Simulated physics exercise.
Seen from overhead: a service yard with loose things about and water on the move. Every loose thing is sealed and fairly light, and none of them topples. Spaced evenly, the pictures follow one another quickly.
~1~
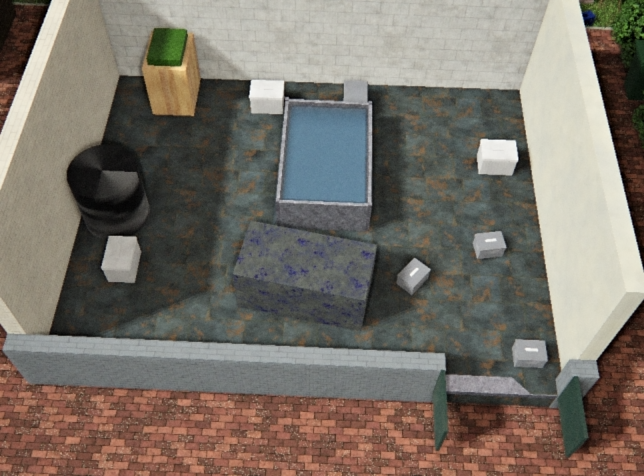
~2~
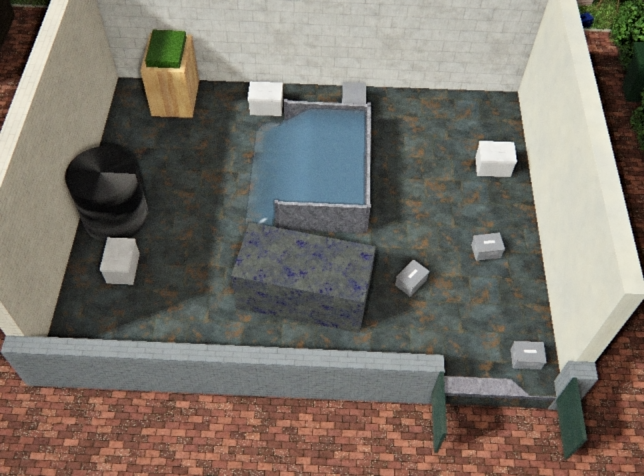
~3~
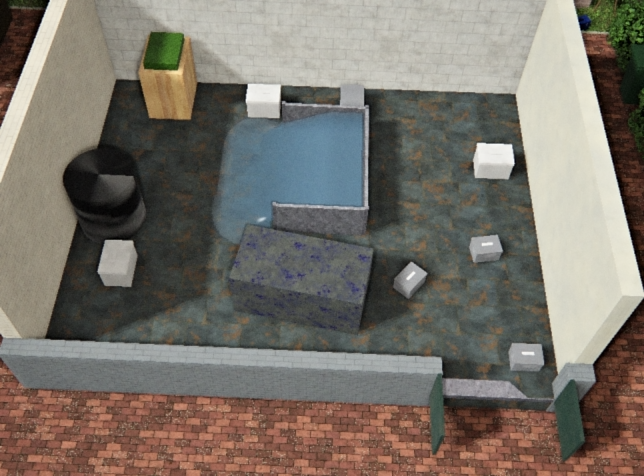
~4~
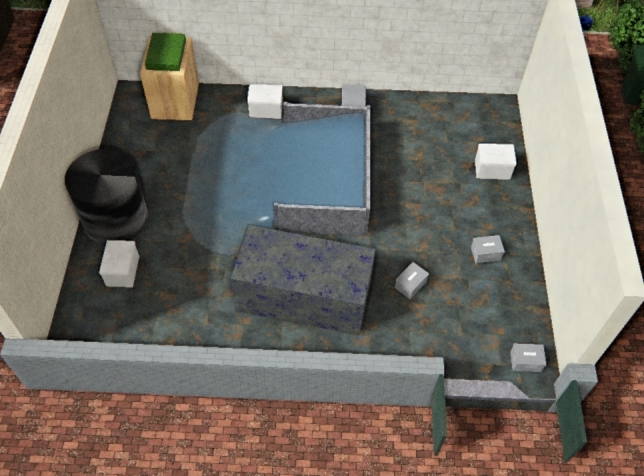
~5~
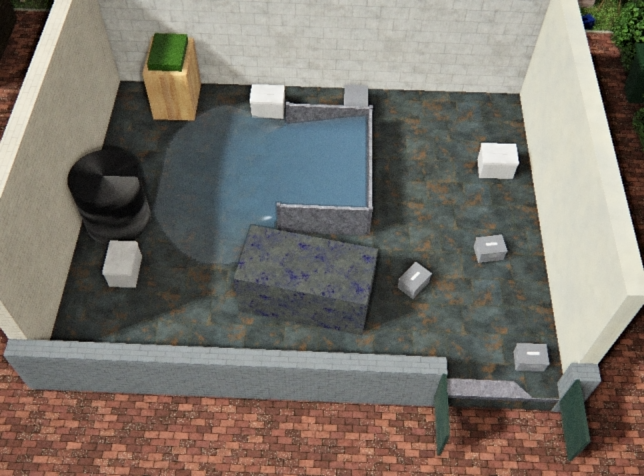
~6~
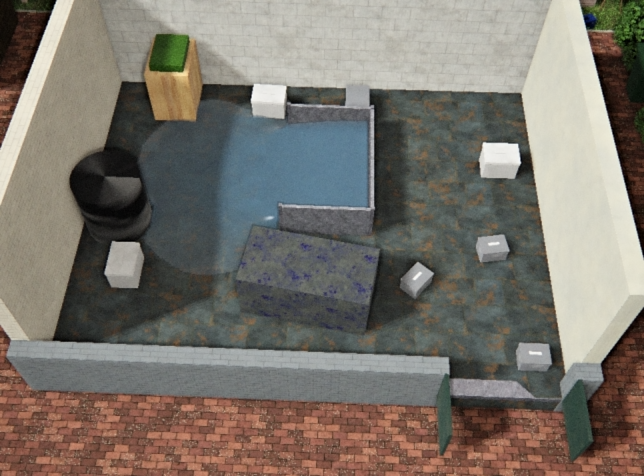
A walled yard seen from above, with water pouring from a stone tank's open left side and spreading leftward around motionless blocks.
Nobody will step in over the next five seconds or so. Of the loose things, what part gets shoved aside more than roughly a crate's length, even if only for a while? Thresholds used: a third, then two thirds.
My call: Not even a third.
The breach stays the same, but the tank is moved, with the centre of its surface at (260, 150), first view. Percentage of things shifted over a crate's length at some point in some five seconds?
Estimate: Some 30 per cent of them.
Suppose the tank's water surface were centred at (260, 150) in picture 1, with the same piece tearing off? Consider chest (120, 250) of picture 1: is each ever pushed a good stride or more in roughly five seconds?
That one, I'd say: Made it that far.
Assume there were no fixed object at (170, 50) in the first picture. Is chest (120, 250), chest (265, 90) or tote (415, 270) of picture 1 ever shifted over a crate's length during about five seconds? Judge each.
Per item in the order asked: Got moved a good way; got moved a good way; moved little if at all.
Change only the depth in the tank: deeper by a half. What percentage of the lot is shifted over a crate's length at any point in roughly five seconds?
About 40 %.
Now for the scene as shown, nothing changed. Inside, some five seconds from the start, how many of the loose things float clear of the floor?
Exactly 2 of them.
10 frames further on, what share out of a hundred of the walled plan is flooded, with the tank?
My estimate is about 40 per cent.
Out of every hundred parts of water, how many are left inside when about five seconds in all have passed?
100 %.
A moment on, 0 of 7 are well off their spots; 0 afloat.
Next, 1 of 7 are well off their spots; 1 afloat.
Later, 2 of 7 are well off their spots; 1 afloat.
In the end, 2 of 7 are well off their spots, and 2 have been at some point; 2 afloat.
